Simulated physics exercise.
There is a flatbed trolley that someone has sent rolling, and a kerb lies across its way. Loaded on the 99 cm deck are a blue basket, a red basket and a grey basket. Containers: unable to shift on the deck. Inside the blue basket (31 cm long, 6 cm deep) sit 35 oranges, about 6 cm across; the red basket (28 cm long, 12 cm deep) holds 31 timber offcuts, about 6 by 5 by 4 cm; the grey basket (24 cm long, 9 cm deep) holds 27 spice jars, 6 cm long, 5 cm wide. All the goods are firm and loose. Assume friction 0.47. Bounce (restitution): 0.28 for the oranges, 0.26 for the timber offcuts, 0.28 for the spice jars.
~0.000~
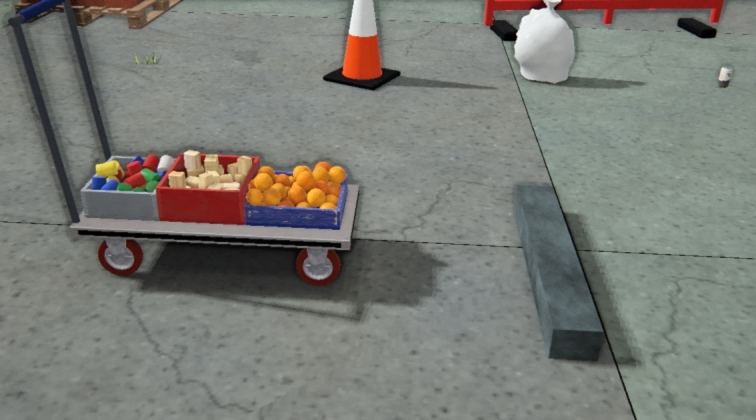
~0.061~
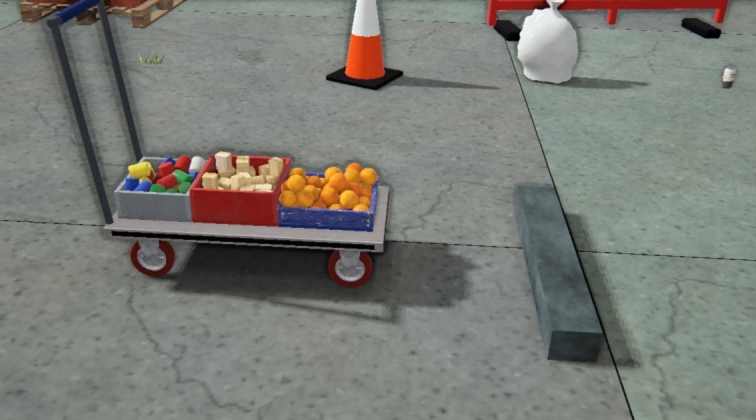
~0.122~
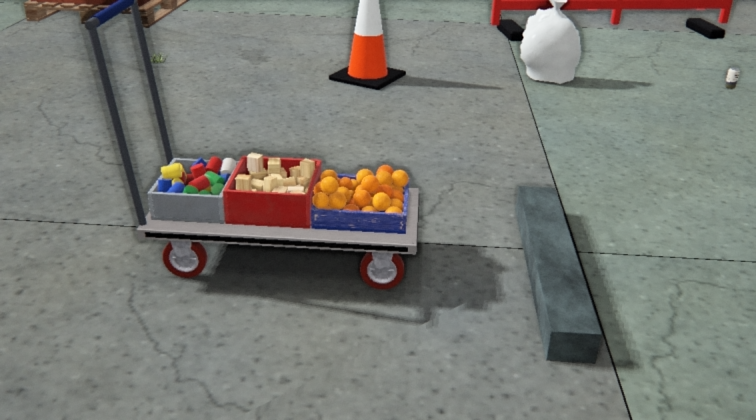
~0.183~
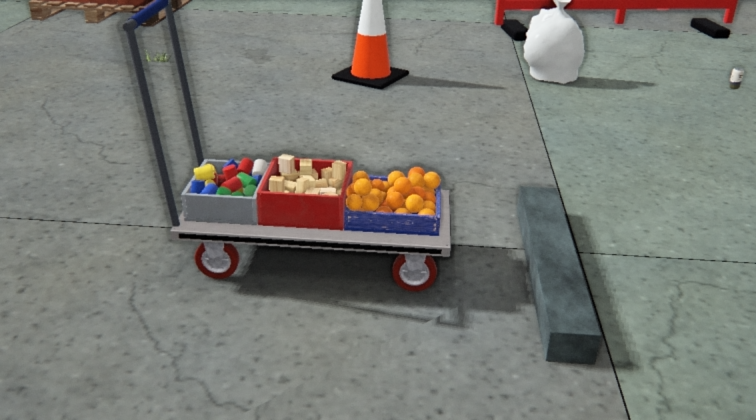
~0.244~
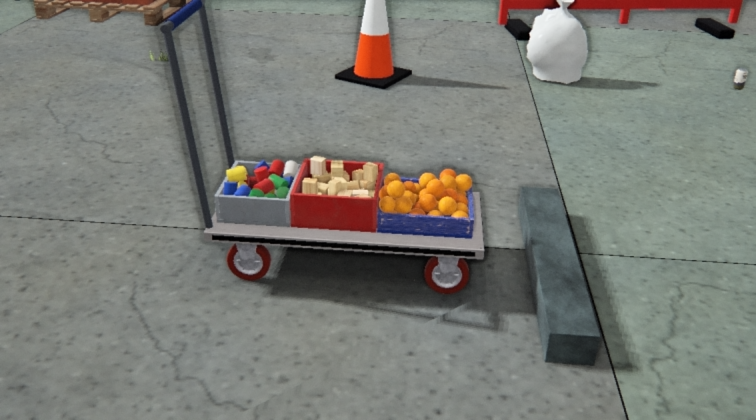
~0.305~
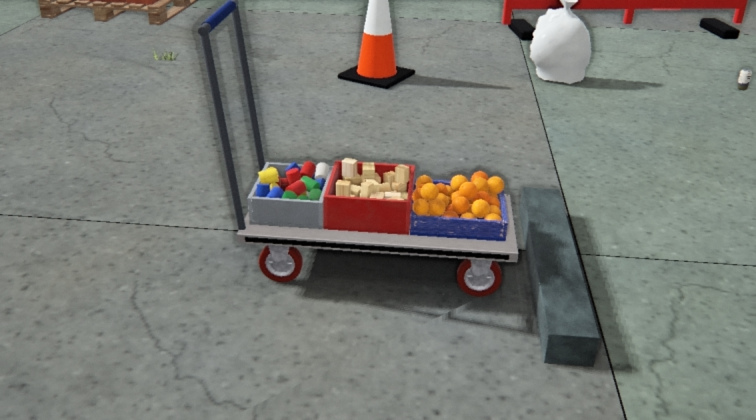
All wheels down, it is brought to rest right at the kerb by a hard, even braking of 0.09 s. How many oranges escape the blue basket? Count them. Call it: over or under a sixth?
Over.
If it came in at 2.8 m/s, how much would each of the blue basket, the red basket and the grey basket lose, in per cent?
Then the blue basket sheds 40 per cent of its load, the red basket 0 per cent, and the grey basket 0 per cent.
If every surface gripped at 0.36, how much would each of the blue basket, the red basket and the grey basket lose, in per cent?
You'd see blue basket shed 30 percent, red basket shed 0 percent, and grey basket shed 0 percent.
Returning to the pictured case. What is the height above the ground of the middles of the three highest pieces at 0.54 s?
Around 38 centimetres.
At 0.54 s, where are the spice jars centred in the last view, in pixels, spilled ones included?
Roughly at (332, 192).
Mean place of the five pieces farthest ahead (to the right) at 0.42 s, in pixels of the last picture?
Around pixel (530, 195).
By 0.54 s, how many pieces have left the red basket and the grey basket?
Estimate at that time - red basket 0, grey basket 0, give or take.
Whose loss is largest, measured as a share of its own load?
Answer: The blue basket.
After 0.32 s, the brake bites.
After 0.42 s, 1 of 35 out of the blue basket, 0 of 31 out of the red basket and 0 of 27 out of the grey basket.
After 0.54 s, 5 of 35 out of the blue basket, 0 of 31 out of the red basket and 0 of 27 out of the grey basket.
After 0.77 s, 9 of 35 out of the blue basket, 0 of 31 out of the red basket and 0 of 27 out of the grey basket.
Outcome (at 1.28 s), 9 of 35 out of the blue basket, 0 of 31 out of the red basket and 0 of 27 out of the grey basket. Asked share, 9 of 35, 26 per cent.
